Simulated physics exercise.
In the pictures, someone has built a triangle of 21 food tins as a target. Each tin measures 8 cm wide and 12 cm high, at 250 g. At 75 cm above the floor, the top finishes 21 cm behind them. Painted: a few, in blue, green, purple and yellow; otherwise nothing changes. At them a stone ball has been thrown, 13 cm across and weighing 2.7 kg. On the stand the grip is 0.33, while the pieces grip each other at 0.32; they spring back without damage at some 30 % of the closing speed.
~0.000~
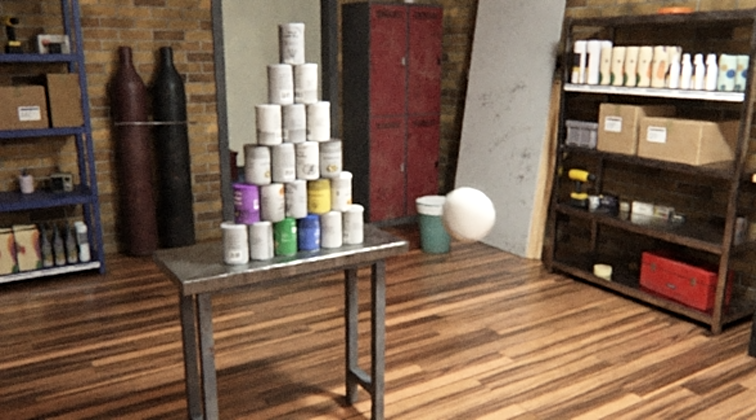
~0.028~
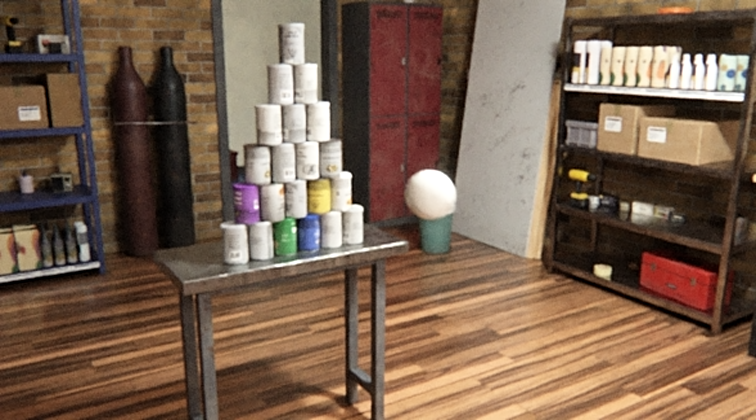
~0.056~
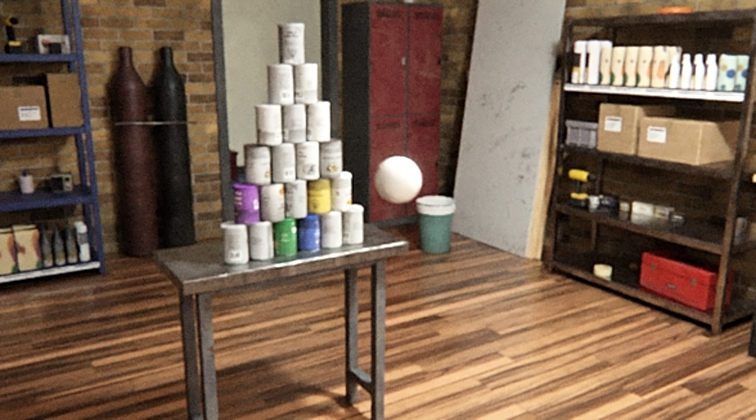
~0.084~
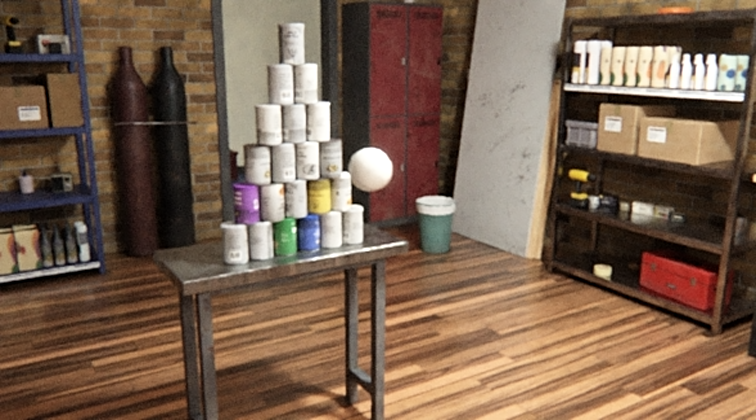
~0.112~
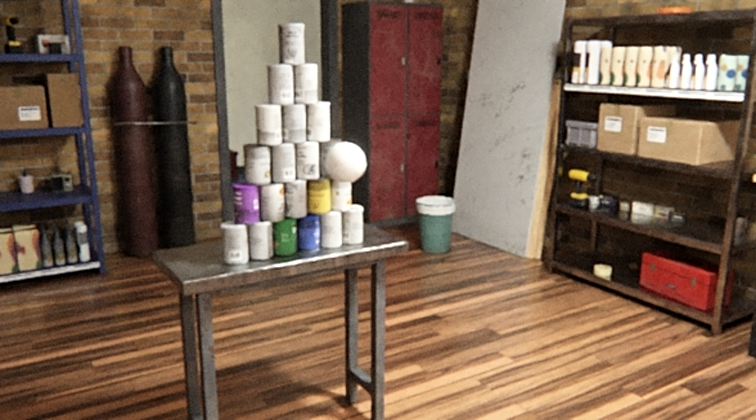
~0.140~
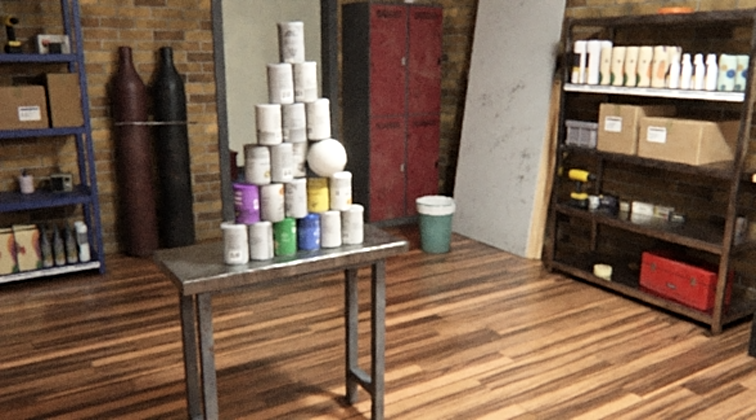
In a brick-walled workshop with a wooden floor, a pyramid of mostly white tins, with purple, green, blue and yellow ones low down, stands on a metal table. A pale ball flies in from the right, crossing leftward past a bin, and strikes the pyramid's right side, nudging several tins slightly.
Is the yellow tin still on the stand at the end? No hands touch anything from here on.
No.
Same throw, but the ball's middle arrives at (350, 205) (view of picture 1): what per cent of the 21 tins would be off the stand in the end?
With that change, 30 in a hundred.
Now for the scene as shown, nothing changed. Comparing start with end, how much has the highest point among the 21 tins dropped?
The top ends up some 24 cm lower.
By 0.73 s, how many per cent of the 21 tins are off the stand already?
By that time it is 15 percent.
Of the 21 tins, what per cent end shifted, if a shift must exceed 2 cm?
It comes to 50 percent.
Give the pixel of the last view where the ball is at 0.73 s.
Near (184, 249).
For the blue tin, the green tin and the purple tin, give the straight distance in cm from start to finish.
So blue shifts 0 cm, green shifts 0 cm and purple shifts 0 cm.
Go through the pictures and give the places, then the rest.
In the first frame (pixels give the middle of a visible side), ball (467, 215) 68 cm from contact, 5.5 m/s; yellow tin (316, 197); green tin (286, 238); blue tin (305, 234); none has stirred.
The second frame shows ball (430, 195) 52 cm from contact, 5.4 m/s; yellow tin (316, 197).
The third frame shows ball (398, 180) 37 cm from contact, 5.4 m/s; yellow tin (316, 197).
The fourth frame shows ball (370, 170) 22 cm from contact, 5.4 m/s; yellow tin (316, 197).
The fifth frame shows ball (345, 163) 7 cm from contact, 5.4 m/s; yellow tin (316, 197).
The sixth frame shows ball (327, 158) after contact, 4.0 m/s; yellow tin (314, 196) 14 mm from its place; blue tin (305, 234); green tin (286, 238); steepest lean 4°, the tin at (312, 121); movement in 6 of them.
After 0.73 s, ball still moving; 3 of the 21 tins off the stand; yellow tin on its side.
After 1.51 s, ball still moving; 8 of the 21 tins off the stand; yellow tin on its side.
In the end (2.7 s), ball rolling away; 8 of the 21 tins off the stand; yellow tin on its side; green tin unmoved; purple tin unmoved. From the last view, middles, yellow tin near (153, 277), green tin near (284, 235).
